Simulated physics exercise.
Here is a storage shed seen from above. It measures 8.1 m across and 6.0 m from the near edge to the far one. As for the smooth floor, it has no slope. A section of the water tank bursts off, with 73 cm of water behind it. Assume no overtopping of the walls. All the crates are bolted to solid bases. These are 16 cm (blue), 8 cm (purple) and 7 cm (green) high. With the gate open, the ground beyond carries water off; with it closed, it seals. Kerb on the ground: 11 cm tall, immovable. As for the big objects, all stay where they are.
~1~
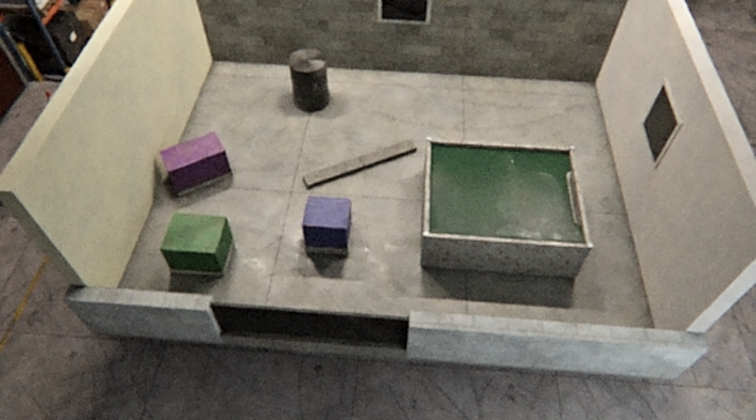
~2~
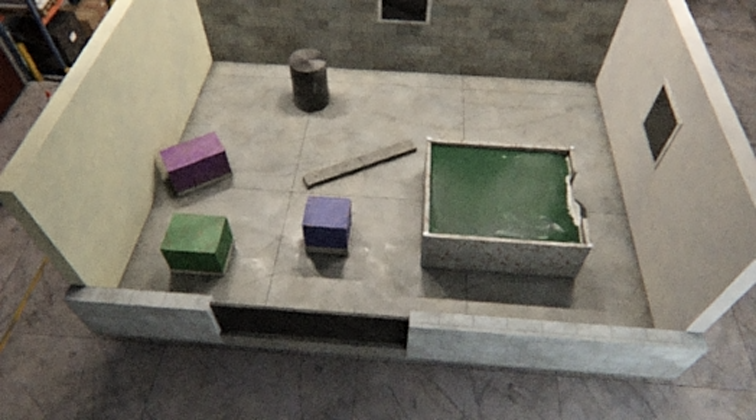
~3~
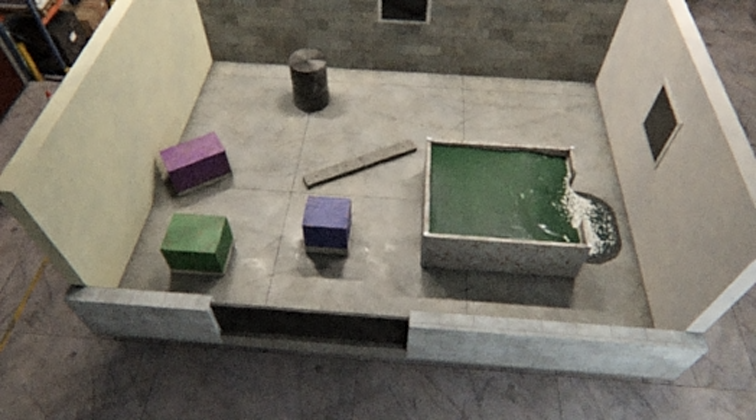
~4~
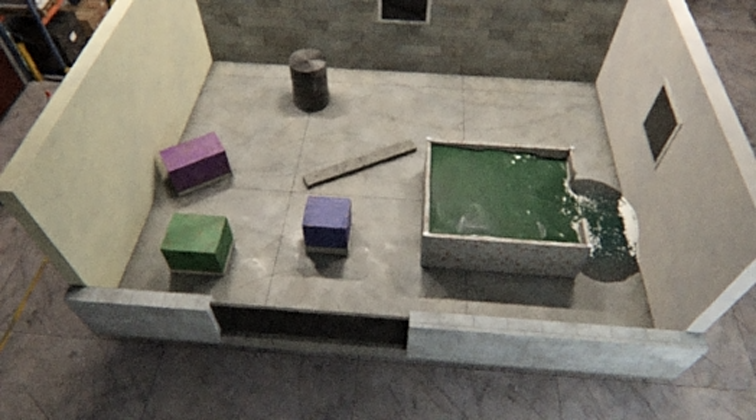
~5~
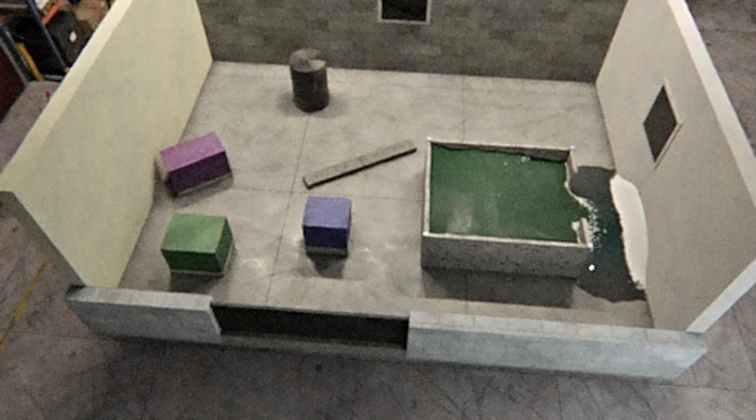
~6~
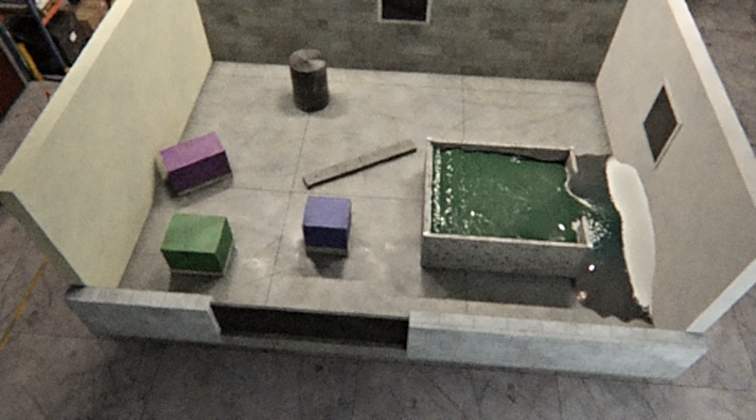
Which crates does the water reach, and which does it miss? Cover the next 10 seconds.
Crate by crate: Blue crate - missed, purple crate - reached, green crate - reached.
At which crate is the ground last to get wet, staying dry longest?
Crate reached last: Purple.
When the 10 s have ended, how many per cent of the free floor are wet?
Covered: Roughly 100 %.
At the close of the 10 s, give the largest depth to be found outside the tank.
14 cm or so.
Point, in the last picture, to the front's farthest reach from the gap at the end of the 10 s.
Somewhere near pixel (211, 66).
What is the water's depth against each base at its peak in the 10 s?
Blue 10, purple 16, green 18, all in cm.
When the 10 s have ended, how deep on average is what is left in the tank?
About 12 cm.
A moment later water covers 15 % of the floor and is deepest (55 cm) near (625, 230); blue plinth not reached, purple plinth not reached, green plinth not reached.
Soon after water covers 25 % of the floor and is deepest (46 cm) near (625, 230); blue plinth not reached, purple plinth not reached, green plinth not reached.
Next water covers 45 % of the floor and is deepest (32 cm) near (625, 230); blue plinth reached, purple plinth not reached, green plinth not reached.
Later on water covers 85 % of the floor and is deepest (21 cm) near (109, 311); blue plinth reached, purple plinth reached, green plinth reached.
At the end water covers 100 % of the floor and is deepest (14 cm) near (156, 198); highest at the blue plinth 10 cm, highest at the purple plinth 16 cm, highest at the green plinth 18 cm.
